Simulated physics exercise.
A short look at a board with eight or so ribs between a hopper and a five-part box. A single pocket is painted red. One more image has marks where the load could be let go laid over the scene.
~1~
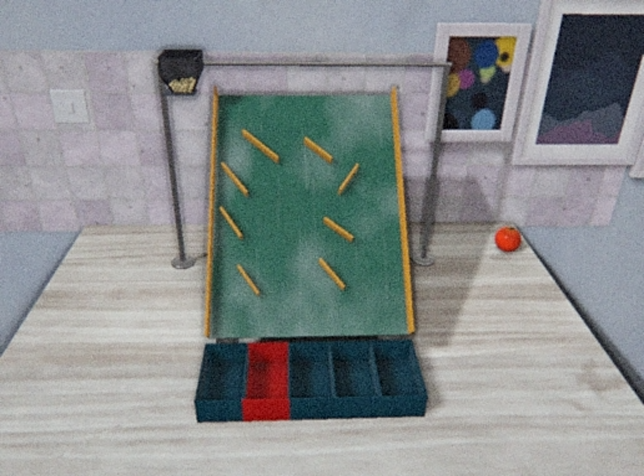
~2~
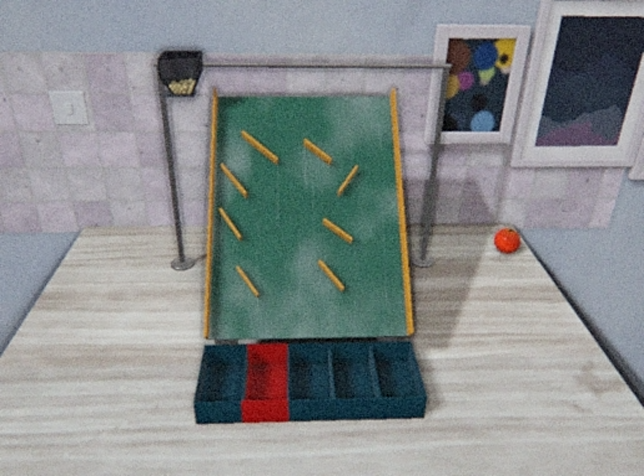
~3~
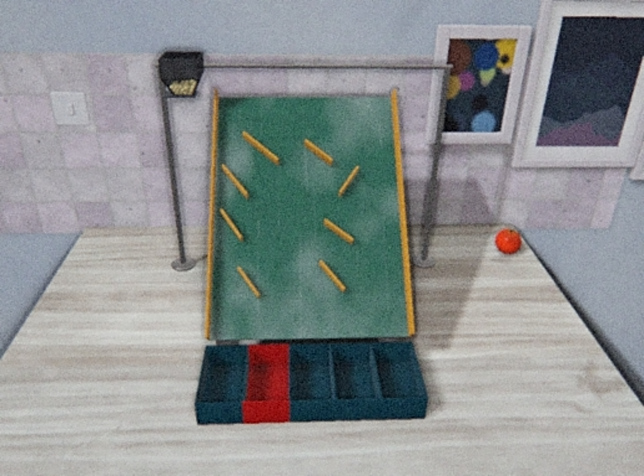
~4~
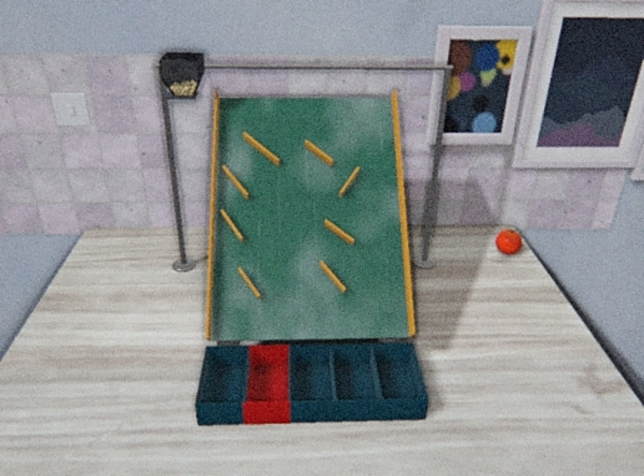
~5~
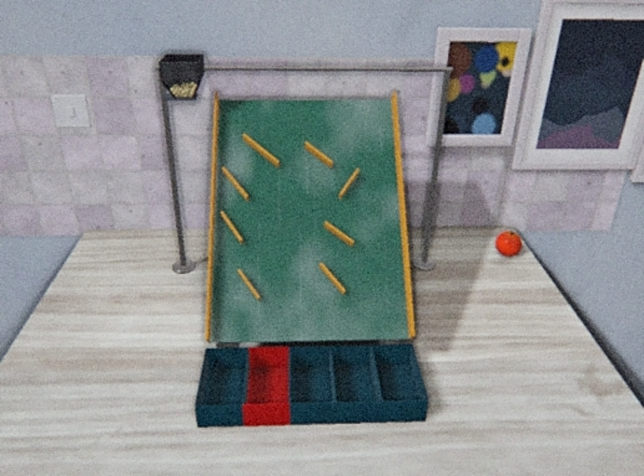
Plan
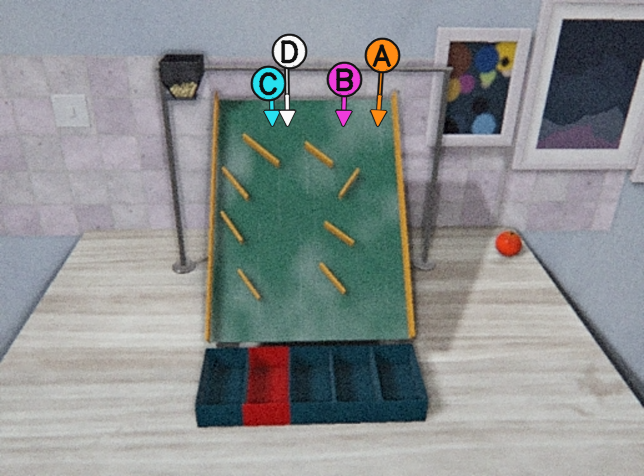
At the start, a green board with slanted orange ribs leans above a five-part dark box with one red pocket, while a small hopper of pale pieces sits at the upper left. Through to the end, the pieces stay in the hopper and nothing visibly moves on the board.
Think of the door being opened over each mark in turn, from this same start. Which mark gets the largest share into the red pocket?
B.
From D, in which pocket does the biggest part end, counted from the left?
The third.
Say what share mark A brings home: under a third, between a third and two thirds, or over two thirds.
Mark A gives under a third.
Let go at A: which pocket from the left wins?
The fifth.
On the marked copy, mark A meets the board at (378, 120); mark B meets the board at (343, 120); mark C meets the board at (272, 120); mark D meets the board at (287, 120).
With A, about a tenth in the red pocket, the larger part in other pockets, about a tenth outside the box.
With B, roughly a third in the red pocket, roughly two thirds in other pockets, just a few outside the box.
With C, about a tenth in the red pocket, the larger part in other pockets, about a tenth outside the box.
With D, about a tenth in the red pocket, the larger part in other pockets, about a tenth outside the box.
